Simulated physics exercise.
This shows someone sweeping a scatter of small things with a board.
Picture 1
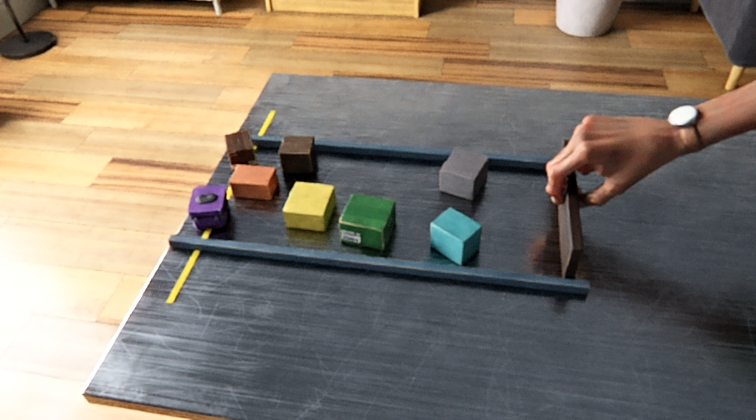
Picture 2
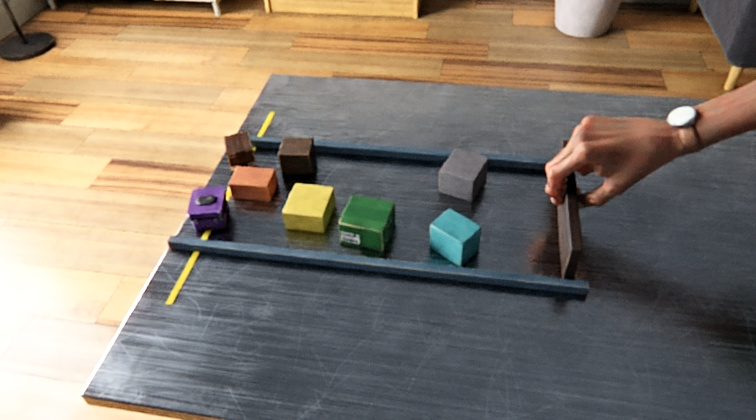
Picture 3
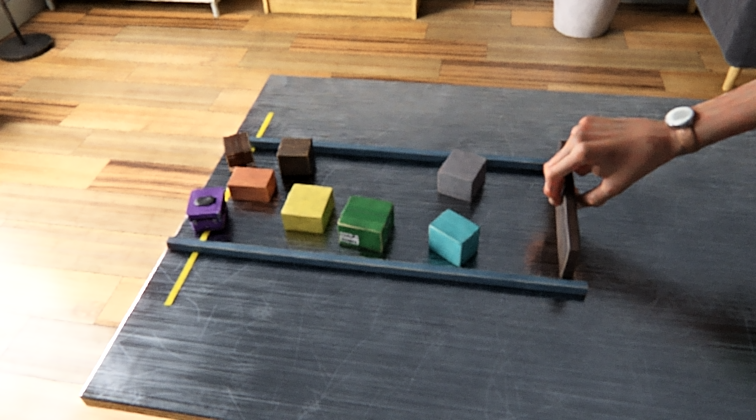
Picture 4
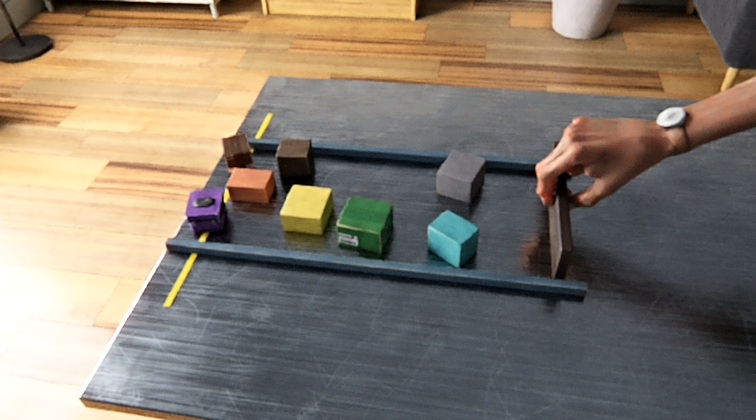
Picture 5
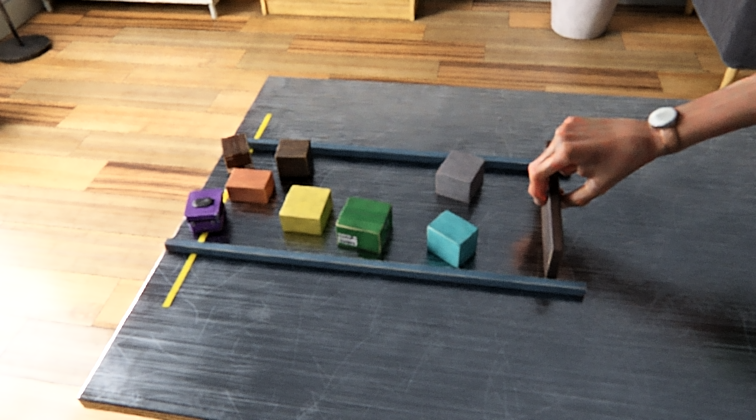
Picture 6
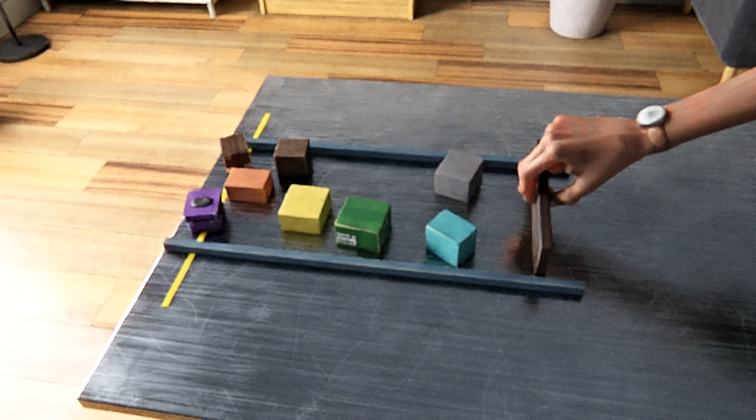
Hand sliding a dark board slightly left between two rails on a tabletop, the scattered coloured blocks ahead of it staying still.
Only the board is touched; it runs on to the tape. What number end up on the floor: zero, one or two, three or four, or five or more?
The number that fall off is five or more.
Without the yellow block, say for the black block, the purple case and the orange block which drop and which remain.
The black block drops off; the purple case falls; the orange block tumbles off.
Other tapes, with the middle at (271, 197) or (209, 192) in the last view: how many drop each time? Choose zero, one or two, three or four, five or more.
For each place: Either one or two; more than four.
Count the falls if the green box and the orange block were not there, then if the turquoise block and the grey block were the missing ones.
First 3, then 4.
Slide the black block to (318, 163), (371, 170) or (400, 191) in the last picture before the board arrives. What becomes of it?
The black block is lost; comes down; is kept.
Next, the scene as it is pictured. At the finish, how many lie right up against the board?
The number is 3.
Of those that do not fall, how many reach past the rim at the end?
That would be 3.
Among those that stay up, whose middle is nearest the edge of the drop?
Foremost is the green box.
Soon after, none off yet; brown box at rest near (236, 154); purple case at rest near (205, 211); orange block at rest near (249, 185).
After that, none off yet; brown box moving near (235, 151); purple case at rest near (205, 211); orange block displaced a little near (235, 175).
And then, two off so far; brown box on its side near (204, 186); purple case displaced a little near (192, 211); orange block on its way down near (208, 286).
In the end, the number that fall off is five or more; gone, yellow block, black block, orange block, purple case and brown box.
